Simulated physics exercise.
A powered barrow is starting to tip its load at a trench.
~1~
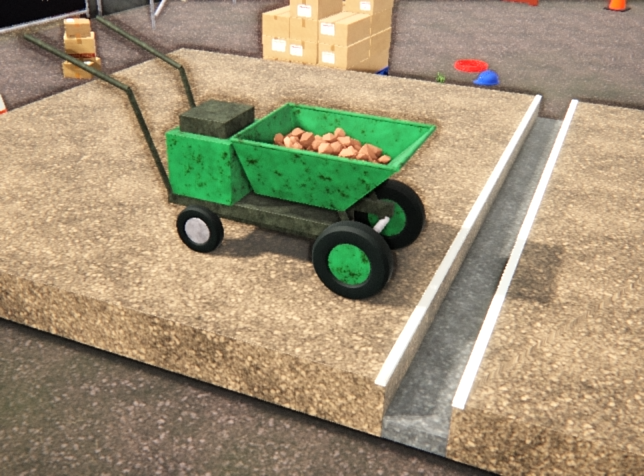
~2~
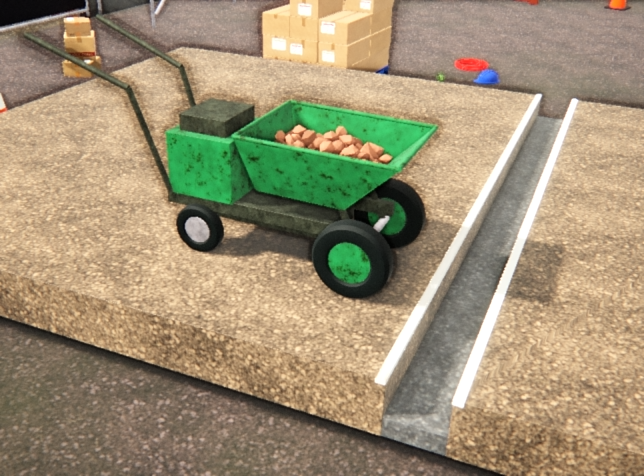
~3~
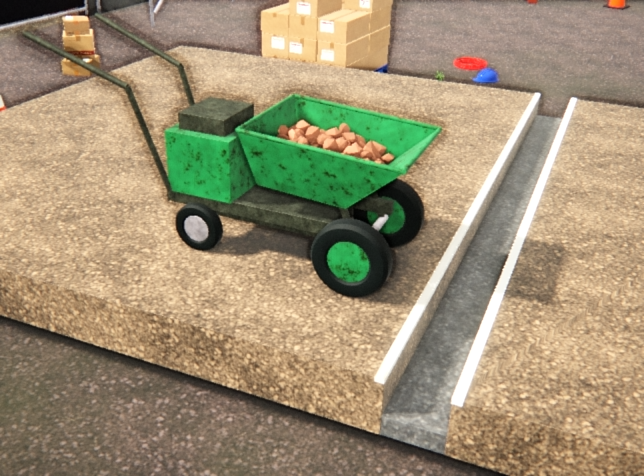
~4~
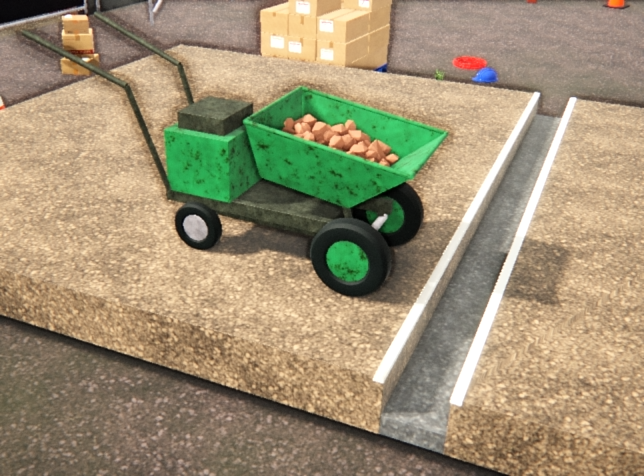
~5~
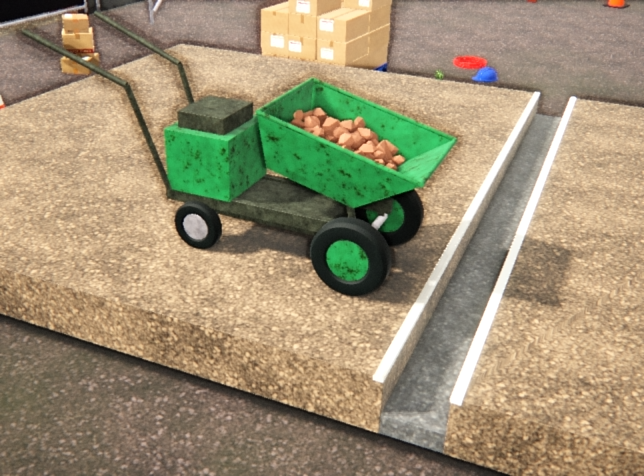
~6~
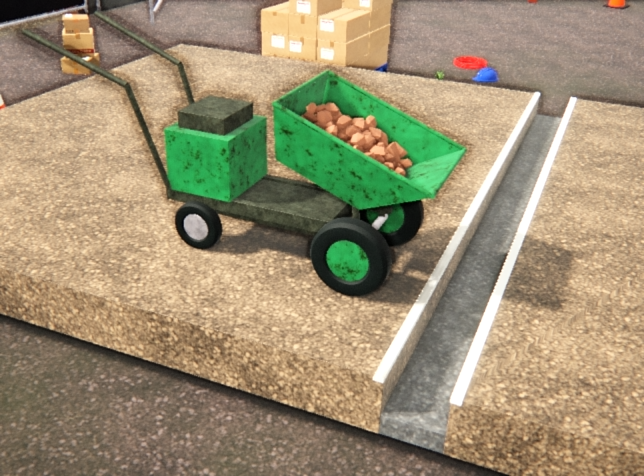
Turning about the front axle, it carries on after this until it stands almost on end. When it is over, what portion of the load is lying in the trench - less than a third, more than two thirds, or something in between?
The trench ends up with a part from a third to two thirds.
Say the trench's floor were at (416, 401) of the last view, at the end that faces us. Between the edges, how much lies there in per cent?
The share would be close to 30 percent.
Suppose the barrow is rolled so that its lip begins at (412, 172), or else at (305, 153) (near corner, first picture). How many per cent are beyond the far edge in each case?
Roughly 70 per cent at the first spot and 0 per cent at the second.
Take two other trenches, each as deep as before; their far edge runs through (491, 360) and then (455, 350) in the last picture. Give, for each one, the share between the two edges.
In order: Some 80 per cent, then some 0 per cent.
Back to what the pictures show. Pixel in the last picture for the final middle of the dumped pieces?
Roughly pixel (500, 292).
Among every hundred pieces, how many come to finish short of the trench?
I'd put it at some 0 per cent of the load.
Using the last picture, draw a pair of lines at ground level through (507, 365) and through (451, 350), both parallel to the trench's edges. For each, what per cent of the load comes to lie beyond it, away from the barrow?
Close to 30 % and 70 %, in that order.
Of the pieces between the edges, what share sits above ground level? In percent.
Estimate: Near 10 per cent.
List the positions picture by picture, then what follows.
In the first picture, lip of the skip near (397, 170), level; top of the load near (320, 144), lumps of rubble; first edge of the trench near (404, 339); far edge near (476, 358), the trench over half as wide as the skip, and about half as deep as wide.
In the second picture, lip of the skip near (399, 170), tipped barely; top of the load near (309, 139).
In the third picture, lip of the skip near (403, 172), tipped barely; top of the load near (319, 143).
In the fourth picture, lip of the skip near (411, 177), tipped a little; top of the load near (308, 138).
In the fifth picture, lip of the skip near (421, 185), tipped a little; top of the load near (310, 124).
In the sixth picture, lip of the skip near (432, 196), tipped clearly; top of the load near (323, 119); first edge of the trench near (402, 336); far edge near (474, 355).
Shortly afterwards, skip tipped steeply; the whole lot in the skip.
Next, skip tipped right over; near two thirds in the skip; a little in or heaped over the trench; near a quarter beyond it.
Some moments later, skip tipped right over; a little in the skip; near half in or heaped over the trench; near half beyond it.
In the end, skip tipped right over; only a few in the skip; near half in or heaped over the trench; near half beyond it.
